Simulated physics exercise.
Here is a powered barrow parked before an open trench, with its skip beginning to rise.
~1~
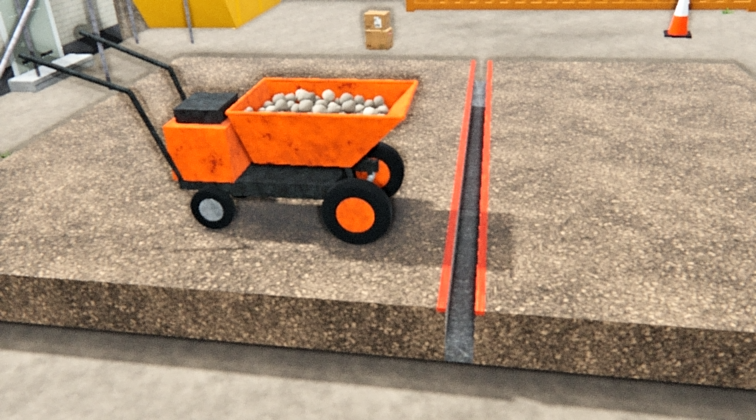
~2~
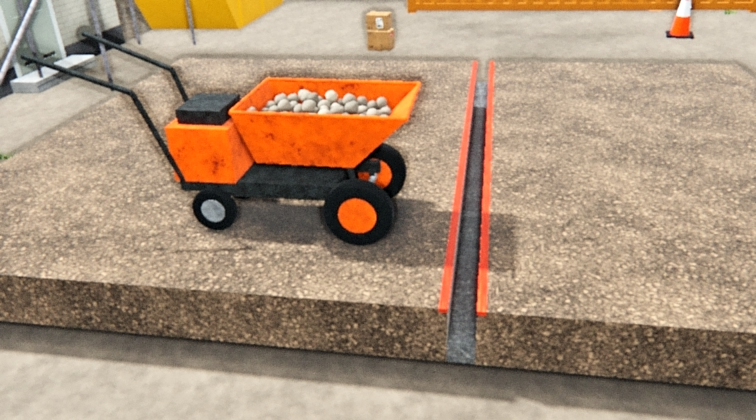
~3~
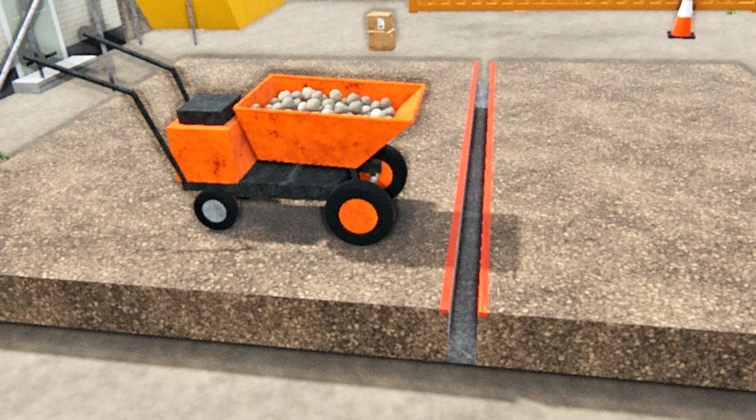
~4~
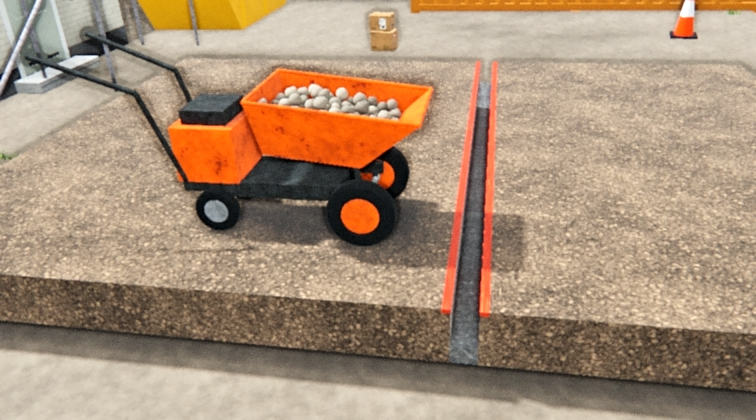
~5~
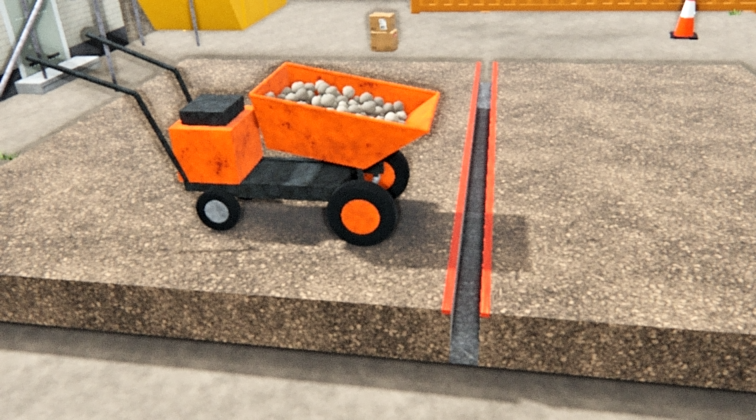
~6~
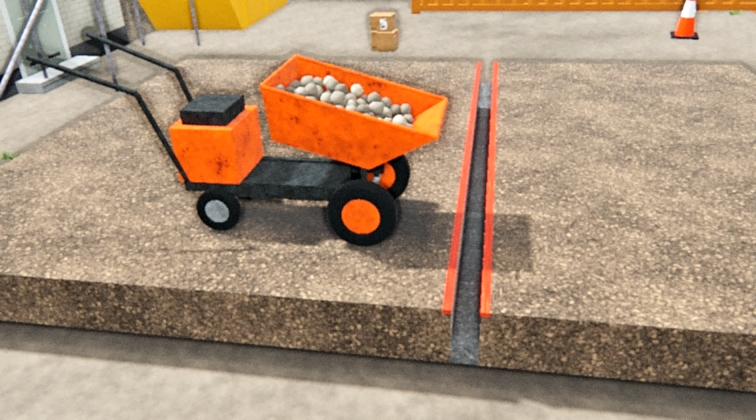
The orange skip of pebbles on a parked barrow tilts forward toward the right.
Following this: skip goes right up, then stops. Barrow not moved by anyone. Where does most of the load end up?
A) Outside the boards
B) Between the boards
Outside the boards (A).
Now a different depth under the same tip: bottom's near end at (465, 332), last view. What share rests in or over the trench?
It works out to some 10 percent.
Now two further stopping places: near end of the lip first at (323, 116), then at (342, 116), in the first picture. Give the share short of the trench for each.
40 % and 30 %.
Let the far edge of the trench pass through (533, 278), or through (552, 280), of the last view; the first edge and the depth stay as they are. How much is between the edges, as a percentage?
Near 90 % and 100 %.
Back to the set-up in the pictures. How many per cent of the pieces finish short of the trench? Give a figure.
About 0 %.
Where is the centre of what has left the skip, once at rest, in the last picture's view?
Once nothing moves, the middle sits near (536, 226).
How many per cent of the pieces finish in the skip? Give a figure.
Some 10 in a hundred.
Just after the last frame, skip tipped steeply; every one in the skip.
A moment on, skip tipped steeply; the larger part in the skip; just a few in or heaped over the trench; roughly a quarter beyond it; just a few falling.
Further on, skip tipped right over; roughly a quarter in the skip; just a few in or heaped over the trench; the larger part beyond it.
When it is over, skip tipped right over; about a tenth in the skip; about a tenth in or heaped over the trench; the larger part beyond it.
